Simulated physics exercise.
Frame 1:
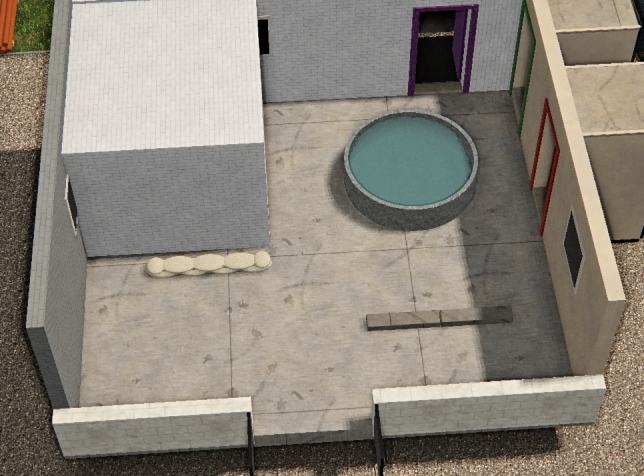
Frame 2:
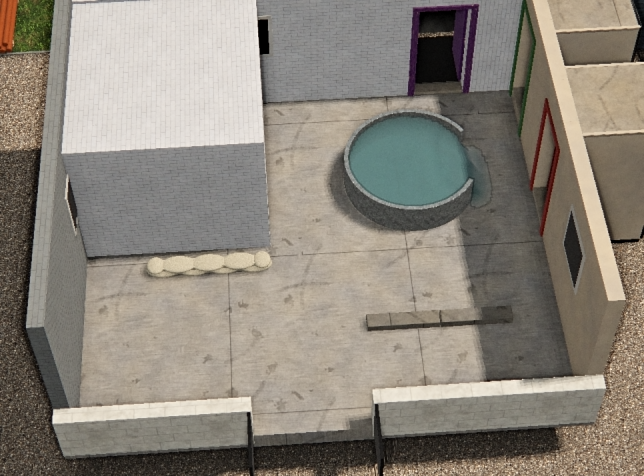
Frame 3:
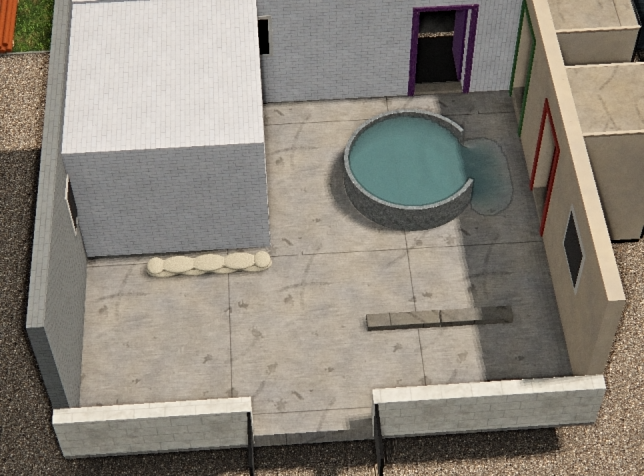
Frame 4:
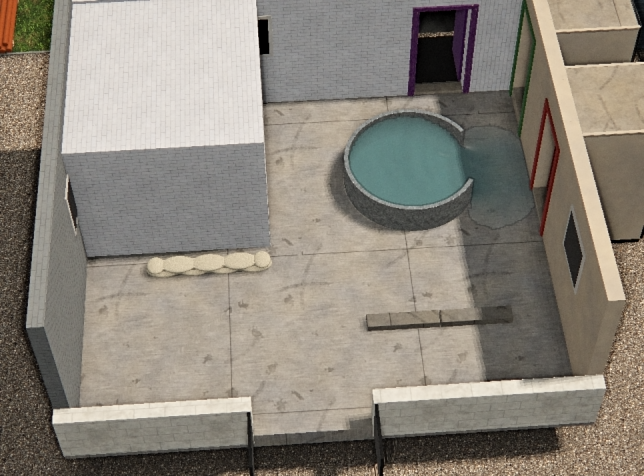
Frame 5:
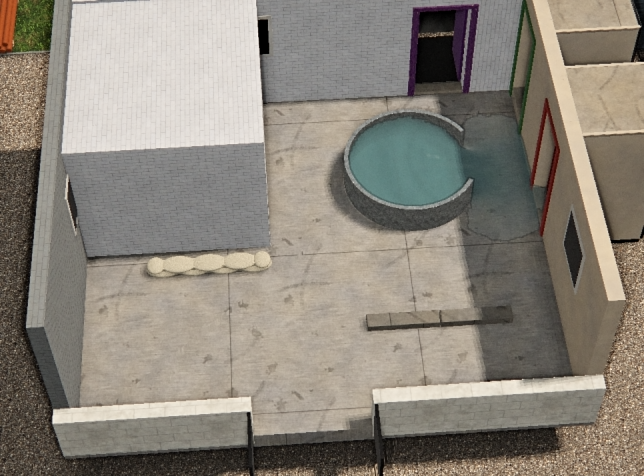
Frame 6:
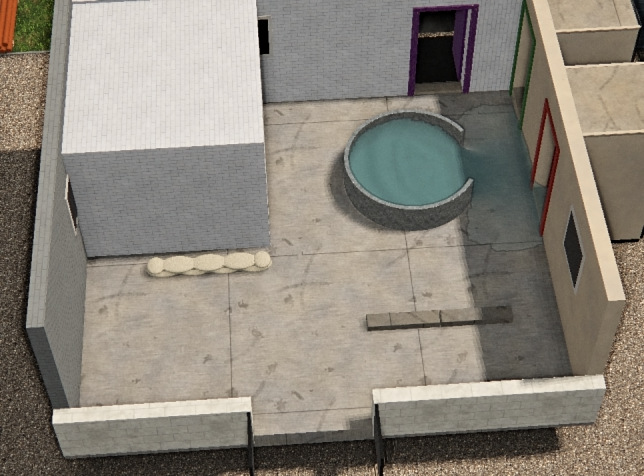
In a walled yard, a round tank breaks open and water spreads out rightward.
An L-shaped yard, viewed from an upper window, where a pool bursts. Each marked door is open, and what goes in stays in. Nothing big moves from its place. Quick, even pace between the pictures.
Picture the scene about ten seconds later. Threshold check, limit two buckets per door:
Red door over; green door under; purple door over.
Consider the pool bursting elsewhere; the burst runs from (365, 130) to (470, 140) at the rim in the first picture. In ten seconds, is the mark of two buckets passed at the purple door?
In that case the purple door crosses the line.
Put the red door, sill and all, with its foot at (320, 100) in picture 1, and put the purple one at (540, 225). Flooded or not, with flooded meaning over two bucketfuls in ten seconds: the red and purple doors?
Result: Red remains beneath it, purple goes past the limit.
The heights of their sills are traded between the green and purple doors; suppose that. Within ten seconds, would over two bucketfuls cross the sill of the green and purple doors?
Check: Green crosses the threshold; purple stays inside the limit.
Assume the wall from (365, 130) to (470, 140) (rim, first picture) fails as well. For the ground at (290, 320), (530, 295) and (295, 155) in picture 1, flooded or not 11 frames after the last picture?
Bone-dry, bone-dry, submerged.
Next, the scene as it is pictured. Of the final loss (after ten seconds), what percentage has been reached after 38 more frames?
My figure: 90 percent.
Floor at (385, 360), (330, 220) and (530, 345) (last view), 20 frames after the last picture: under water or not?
First spot spared, second spot spared, third spot submerged.
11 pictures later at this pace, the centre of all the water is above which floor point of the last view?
I'd mark it close to (449, 175).
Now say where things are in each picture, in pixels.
In the first picture, still water in the round tank at (411, 161).
In the second picture, water pours out at (471, 169) and has run to a hidden place.
In the third picture, the front is at (487, 143), out from the gap at (471, 171).
In the fourth picture, water pours out at (471, 171) and has run to (522, 146).
In the fifth picture, water pours out at (471, 171) and has run to (517, 124).
In the sixth picture, the front is at (514, 109), out from the gap at (471, 171).
A moment on, water covers 10 % of the floor; the red door over two buckets in, the green door wet at the sill, nothing in, the purple door not reached.
Next, water covers 20 % of the floor; the red door far over two buckets in, the green door wet at the sill, nothing in, the purple door wet at the sill, nothing in.
Then, water covers 35 % of the floor; the red door far over two buckets in, the green door under two buckets in, the purple door under two buckets in.
Later, water covers 60 % of the floor; the red door far over two buckets in, the green door under two buckets in, the purple door over two buckets in.
In the end, water covers 85 % of the floor; the red door far over two buckets in, the green door under two buckets in, the purple door over two buckets in.
